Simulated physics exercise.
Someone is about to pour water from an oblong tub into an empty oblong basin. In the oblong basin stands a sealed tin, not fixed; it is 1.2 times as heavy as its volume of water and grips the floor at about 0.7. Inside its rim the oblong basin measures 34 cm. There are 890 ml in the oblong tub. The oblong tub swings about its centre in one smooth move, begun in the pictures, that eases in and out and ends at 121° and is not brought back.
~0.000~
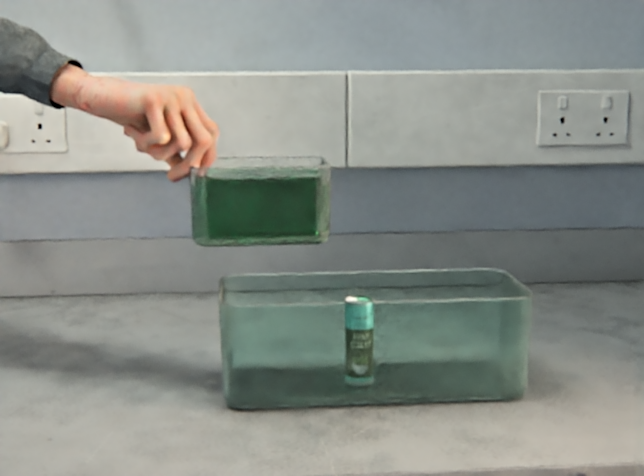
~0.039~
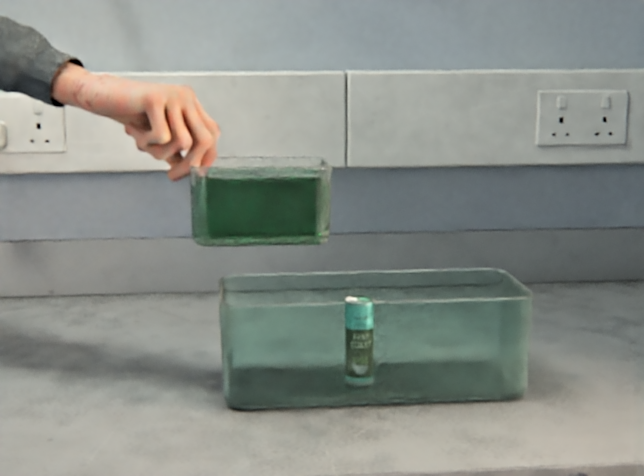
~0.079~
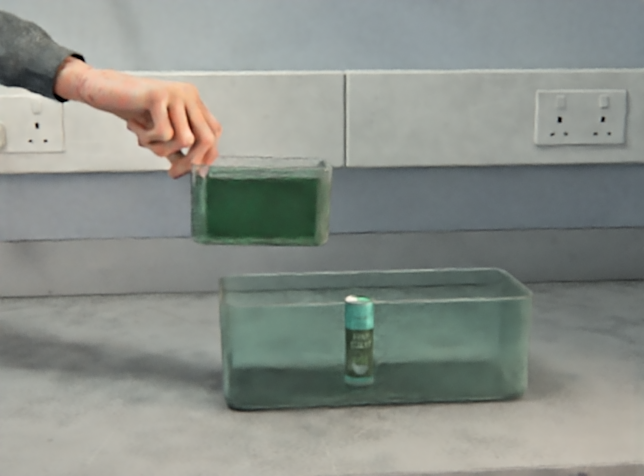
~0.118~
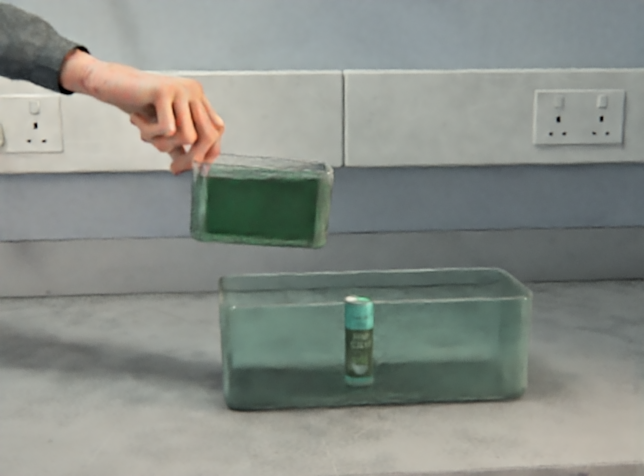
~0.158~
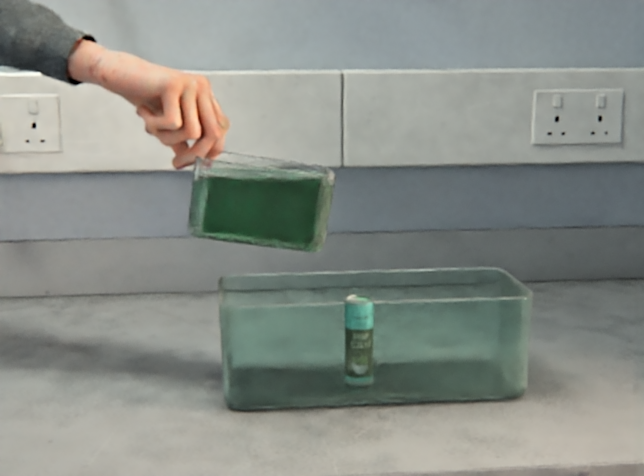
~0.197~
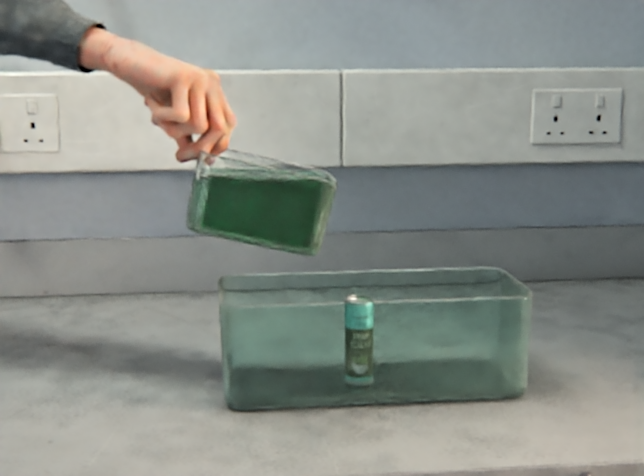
On a grey worktop, a hand slowly tilts a tub of green liquid slightly rightward.
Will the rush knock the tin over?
It stays up.
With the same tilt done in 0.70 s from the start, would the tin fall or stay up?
Then it keeps standing.
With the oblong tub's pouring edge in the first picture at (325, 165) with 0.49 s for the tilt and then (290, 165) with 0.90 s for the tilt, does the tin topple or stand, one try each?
First it falls; then it stays up.
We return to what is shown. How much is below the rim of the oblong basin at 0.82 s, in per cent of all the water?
About 92 per cent.
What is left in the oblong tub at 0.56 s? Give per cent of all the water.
Some 40 per cent.
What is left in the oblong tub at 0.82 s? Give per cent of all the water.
Some 4 per cent.
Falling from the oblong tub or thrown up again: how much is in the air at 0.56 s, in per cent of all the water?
Some 32 per cent.
Then, 0.56 s in, the tilt is 83° and 40 per cent is still to pour; the tin stands where it began.
Then, 0.82 s in, the tilt is 119° and 4 per cent is still to pour; the tin stands where it began.
Then, 1.10 s in, the tilt is 121° and 0 per cent is still to pour; the tin stands where it began.
Then, 1.40 s in, the tilt is 121° and 0 per cent is still to pour; the tin stands where it began.
Finally, the tin stands where it began.
